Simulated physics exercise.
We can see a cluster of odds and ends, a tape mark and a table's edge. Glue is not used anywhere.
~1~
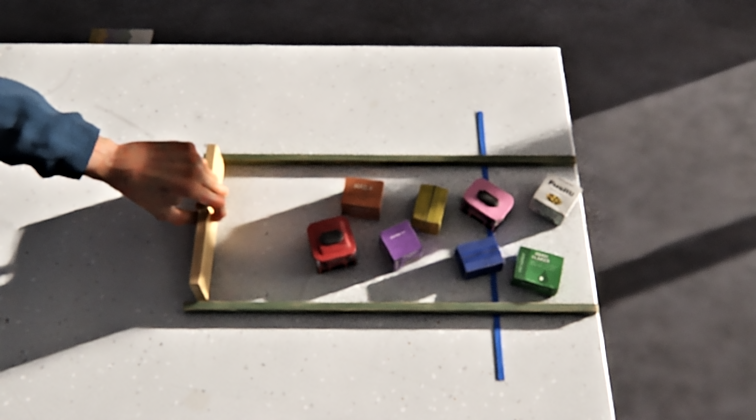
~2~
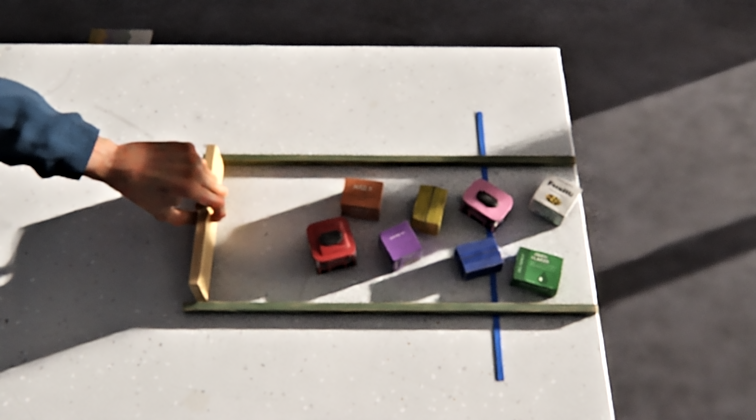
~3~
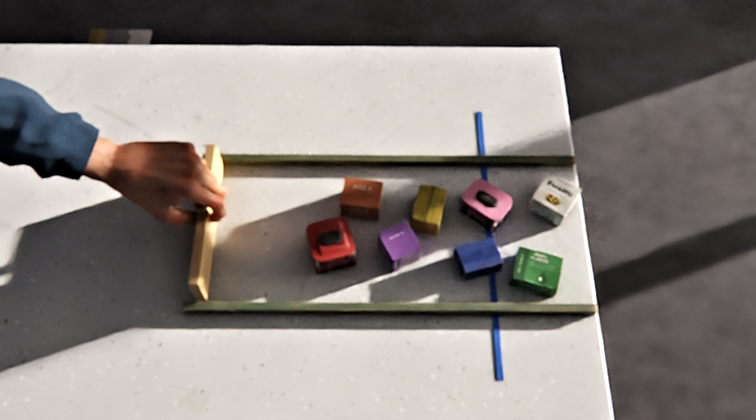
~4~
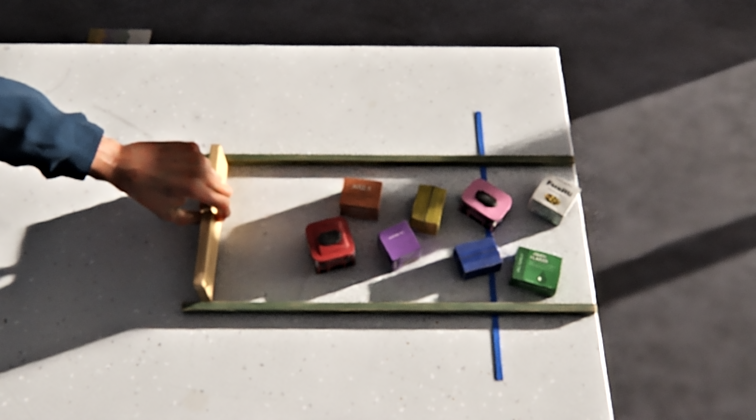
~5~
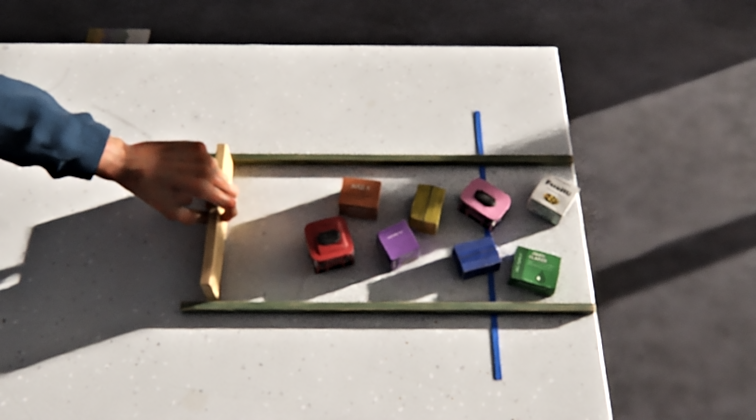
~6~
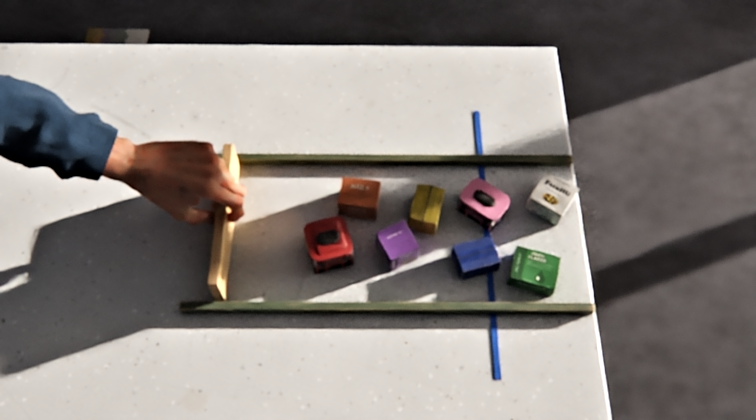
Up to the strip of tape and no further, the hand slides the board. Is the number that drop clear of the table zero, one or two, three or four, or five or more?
I expect one or two drops over the end.
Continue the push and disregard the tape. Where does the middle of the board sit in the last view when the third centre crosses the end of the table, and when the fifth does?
Pixels, in order: Around (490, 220), around (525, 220).
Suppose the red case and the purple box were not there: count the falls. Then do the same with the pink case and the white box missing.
1 in the first try, 1 in the second.
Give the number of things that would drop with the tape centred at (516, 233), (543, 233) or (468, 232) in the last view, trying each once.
In that order 4, 6 and 2.
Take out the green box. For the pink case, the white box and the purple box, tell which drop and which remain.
The pink case stays put; the white box goes down; the purple box stays put.
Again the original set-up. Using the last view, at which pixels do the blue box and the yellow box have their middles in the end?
The blue box settles near (585, 263); as for the yellow box, near (539, 206).
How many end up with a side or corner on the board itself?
It's touching 2 at the end.
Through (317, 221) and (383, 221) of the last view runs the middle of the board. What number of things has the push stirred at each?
The count reaches 1 first and 5 second.
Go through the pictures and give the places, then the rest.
In the first frame, white box (556, 199); green box (537, 271); pink case (487, 204); board (208, 221); tape (490, 233).
In the second frame, green box (537, 271); blue box (479, 259).
In the third frame, pink case (486, 205); orange box (362, 199).
In the fourth frame, white box (554, 199); board (211, 221).
In the fifth frame, green box (535, 271); purple box (398, 246).
In the sixth frame, white box (552, 199); green box (534, 271); pink case (484, 204); board (225, 221); tape (487, 232).
Soon after, none off yet; white box at rest near (552, 199); green box at rest near (534, 271); pink case at rest near (484, 204).
After that, none off yet; white box at rest near (553, 198); green box displaced a little near (550, 273); pink case displaced a little near (508, 204).
In the end, the number that fall off is one or two; gone, green box and white box.
